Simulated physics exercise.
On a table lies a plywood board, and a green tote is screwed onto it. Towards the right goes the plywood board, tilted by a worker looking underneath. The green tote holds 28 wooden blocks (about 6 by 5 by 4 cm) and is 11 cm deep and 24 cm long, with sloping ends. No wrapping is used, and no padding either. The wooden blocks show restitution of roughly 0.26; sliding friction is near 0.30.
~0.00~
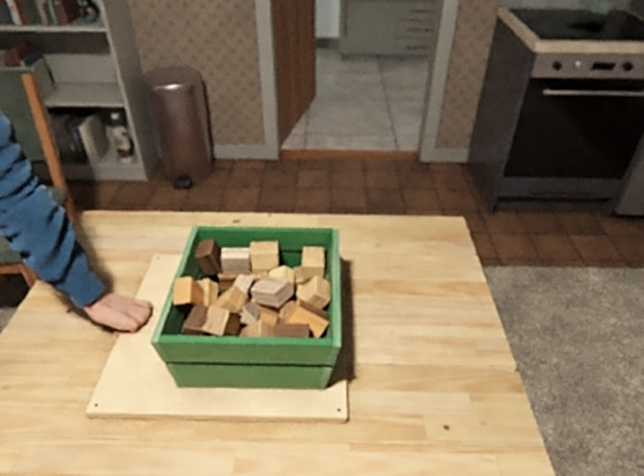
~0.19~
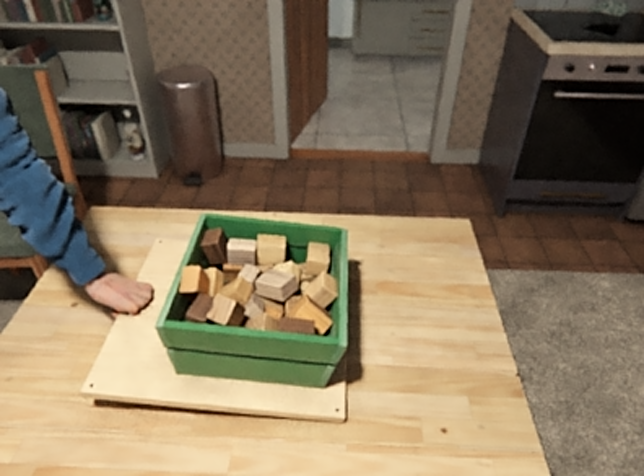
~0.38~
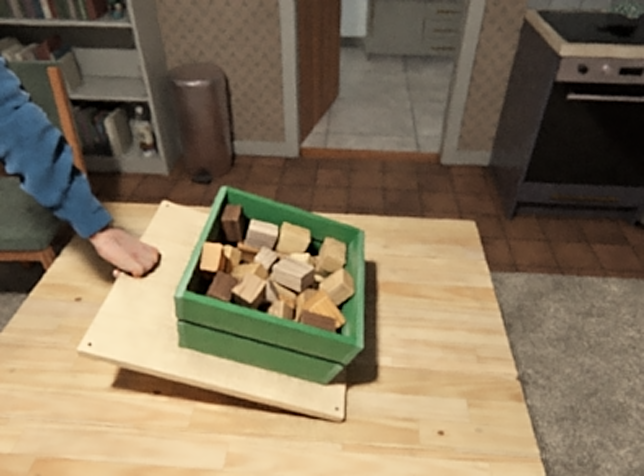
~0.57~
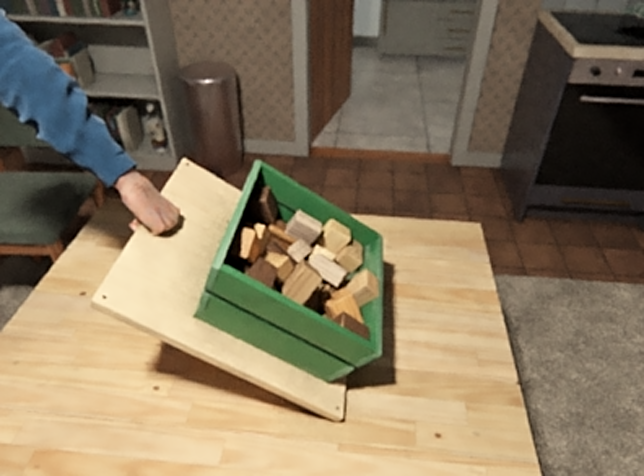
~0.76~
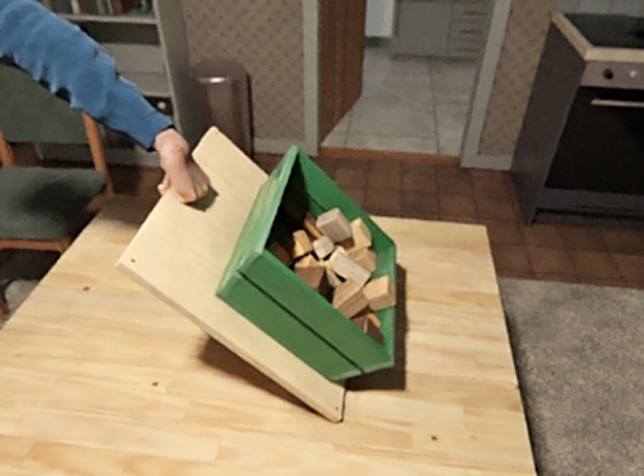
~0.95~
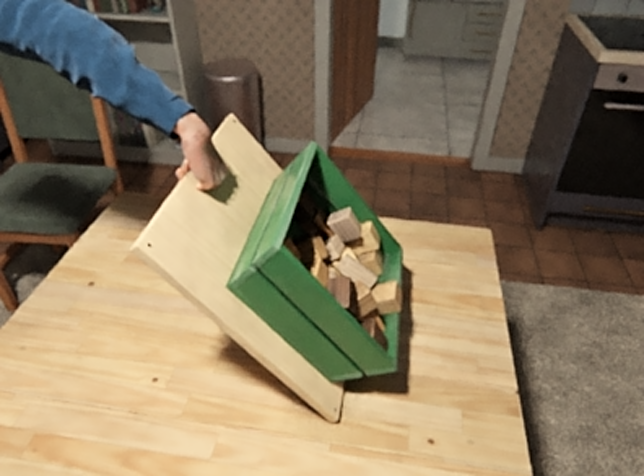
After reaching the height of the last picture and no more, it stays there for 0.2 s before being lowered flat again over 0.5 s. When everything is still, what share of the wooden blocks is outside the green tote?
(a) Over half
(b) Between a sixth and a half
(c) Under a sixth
Under a sixth.
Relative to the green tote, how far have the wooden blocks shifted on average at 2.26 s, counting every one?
About 4 cm to the right.
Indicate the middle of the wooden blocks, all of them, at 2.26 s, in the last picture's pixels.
Centre approx. at (282, 306).
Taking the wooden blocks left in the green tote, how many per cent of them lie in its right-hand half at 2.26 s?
About 60%.
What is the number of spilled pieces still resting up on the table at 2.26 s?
I'd guess near 0.
After 1.16 s, tilt 51°; green tote 28 in, 0 out.
After 1.42 s, tilt 22°; green tote 28 in, 0 out.
After 1.79 s, tilt 0°; green tote 28 in, 0 out.
Outcome (at 2.26 s), green tote 28 in, 0 out. Asked share, 0 of 28, 0 per cent.
